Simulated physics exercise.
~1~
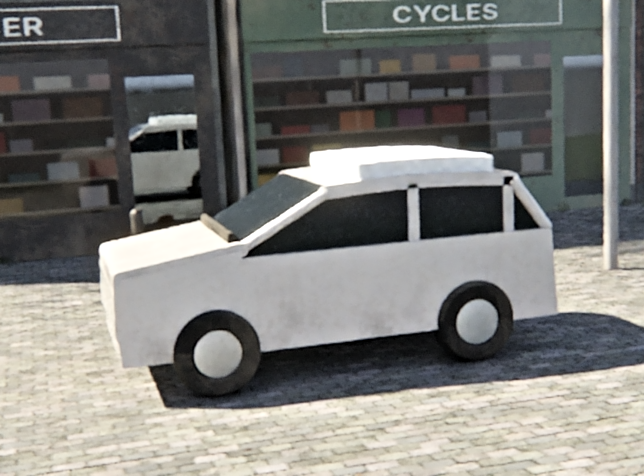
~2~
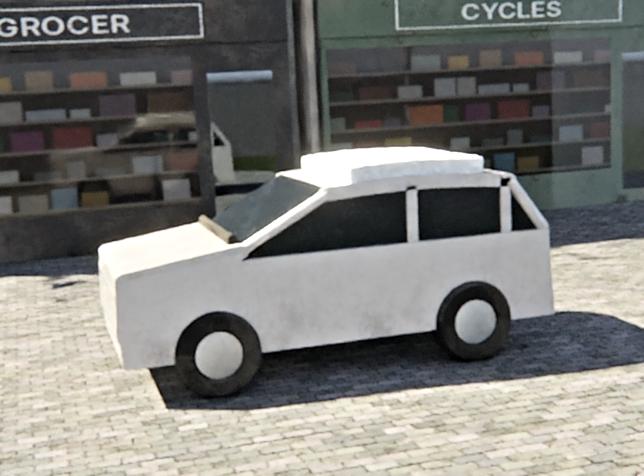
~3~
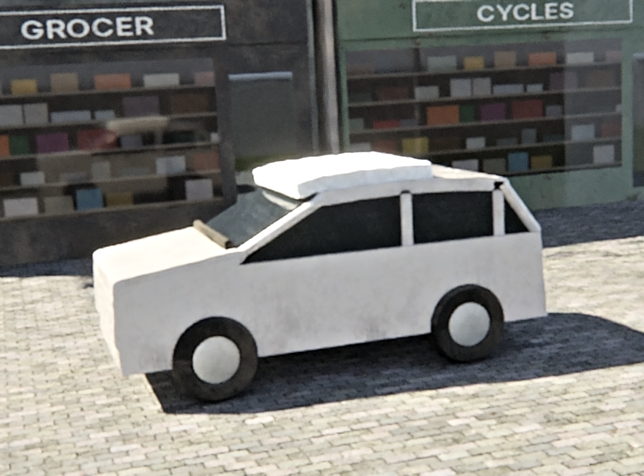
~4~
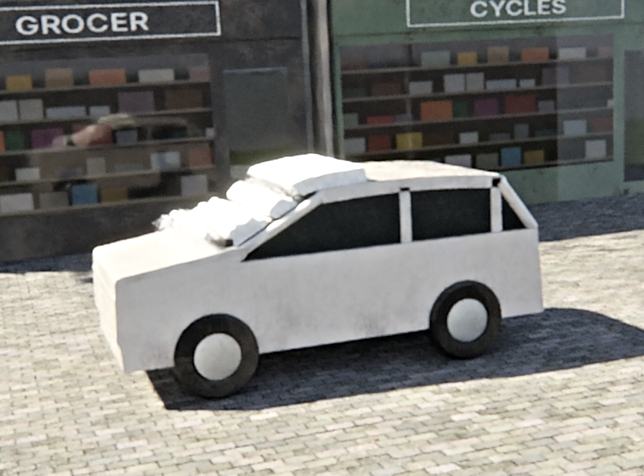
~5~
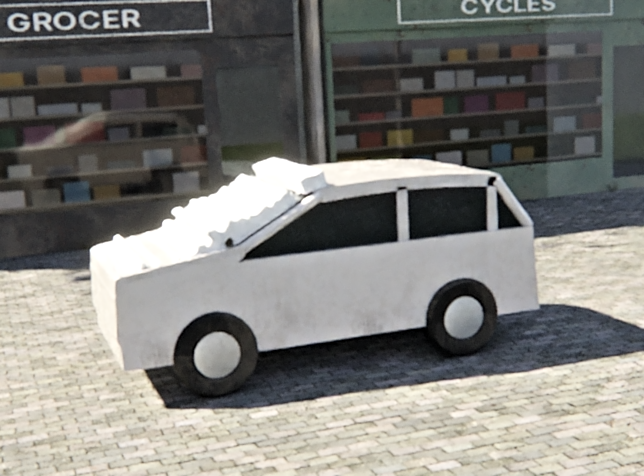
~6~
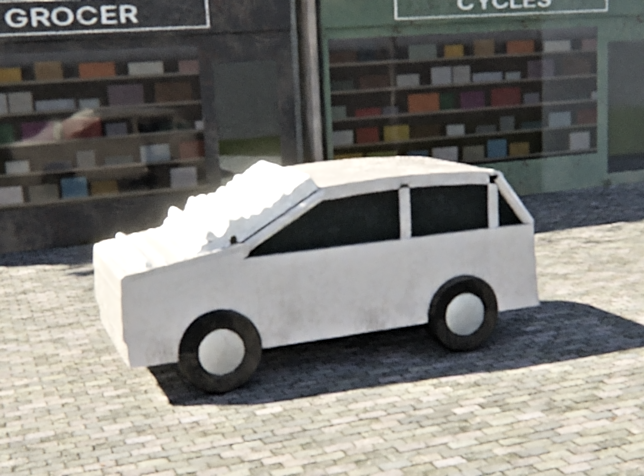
The clip opens on a white car with dark windows facing left on a paved street, a thick slab of white snow lying on its roof. The view travels with the car as it rolls left past shopfronts signed for a grocer and cycles. As it brakes, the slab slides forward over the front edge of the roof and onto the windscreen. The snow then breaks into lumps that tumble down the glass and spread onto the bonnet. By the end the roof is bare, and the car stands with a rough heap covering the windscreen and the rear of the bonnet.
